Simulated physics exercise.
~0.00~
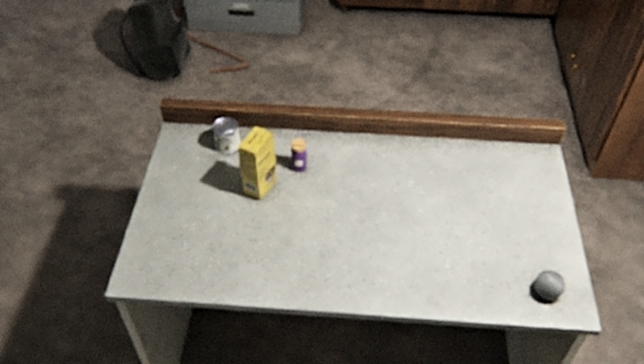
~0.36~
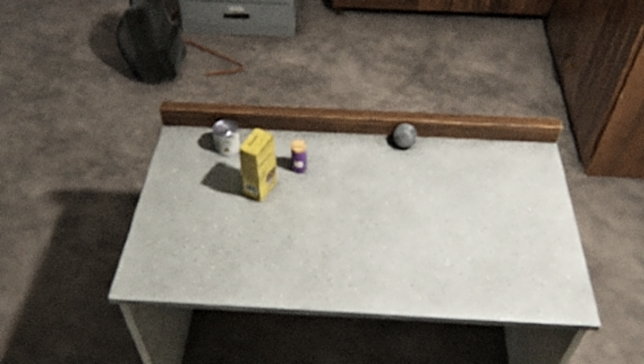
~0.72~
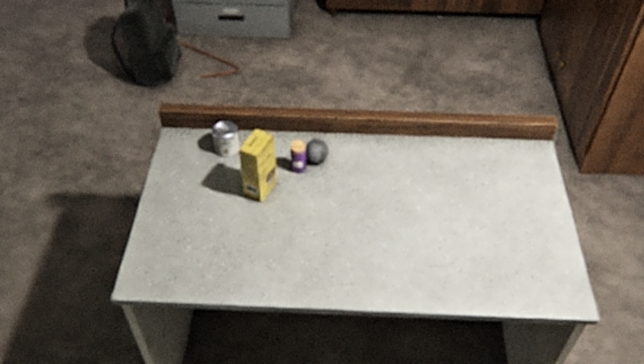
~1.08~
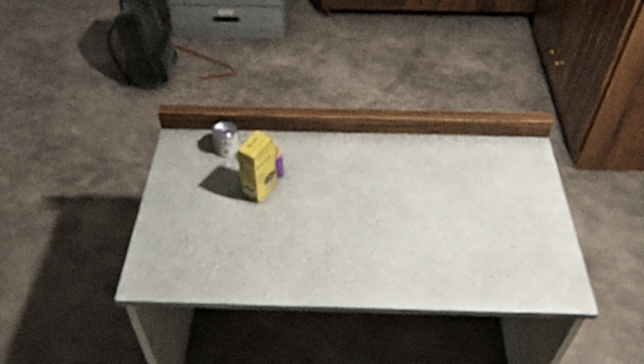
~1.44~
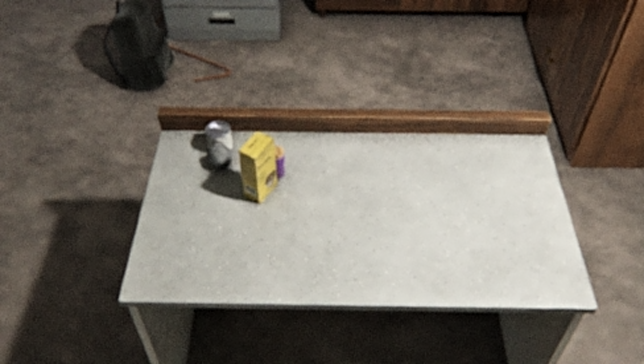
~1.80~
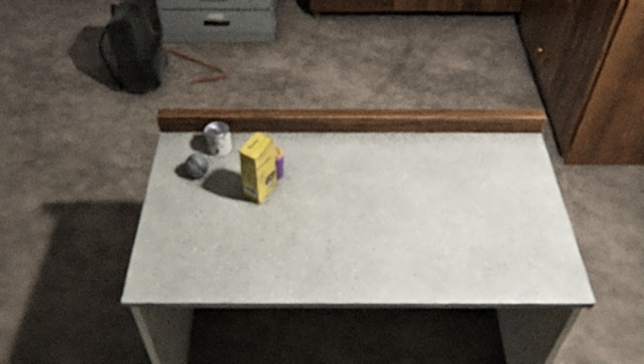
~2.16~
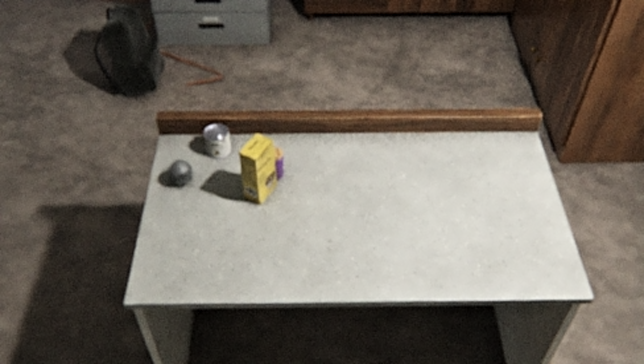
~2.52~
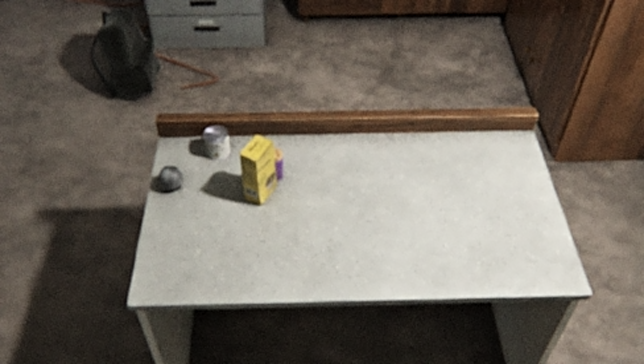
A pale table with a wooden strip along its far edge stands on a carpeted floor, seen from above as the view drifts slightly sideways. A white tin, a yellow carton and a small purple shaker with an orange top stand toward the far left, while a grey ball sits near the right front corner. The ball travels to the far strip, then heads left and meets the shaker, which shifts left, still upright, partly behind the carton. The ball passes out of sight, reappears by the tin, and rolls slowly toward the left edge, where it is last seen still on the table.
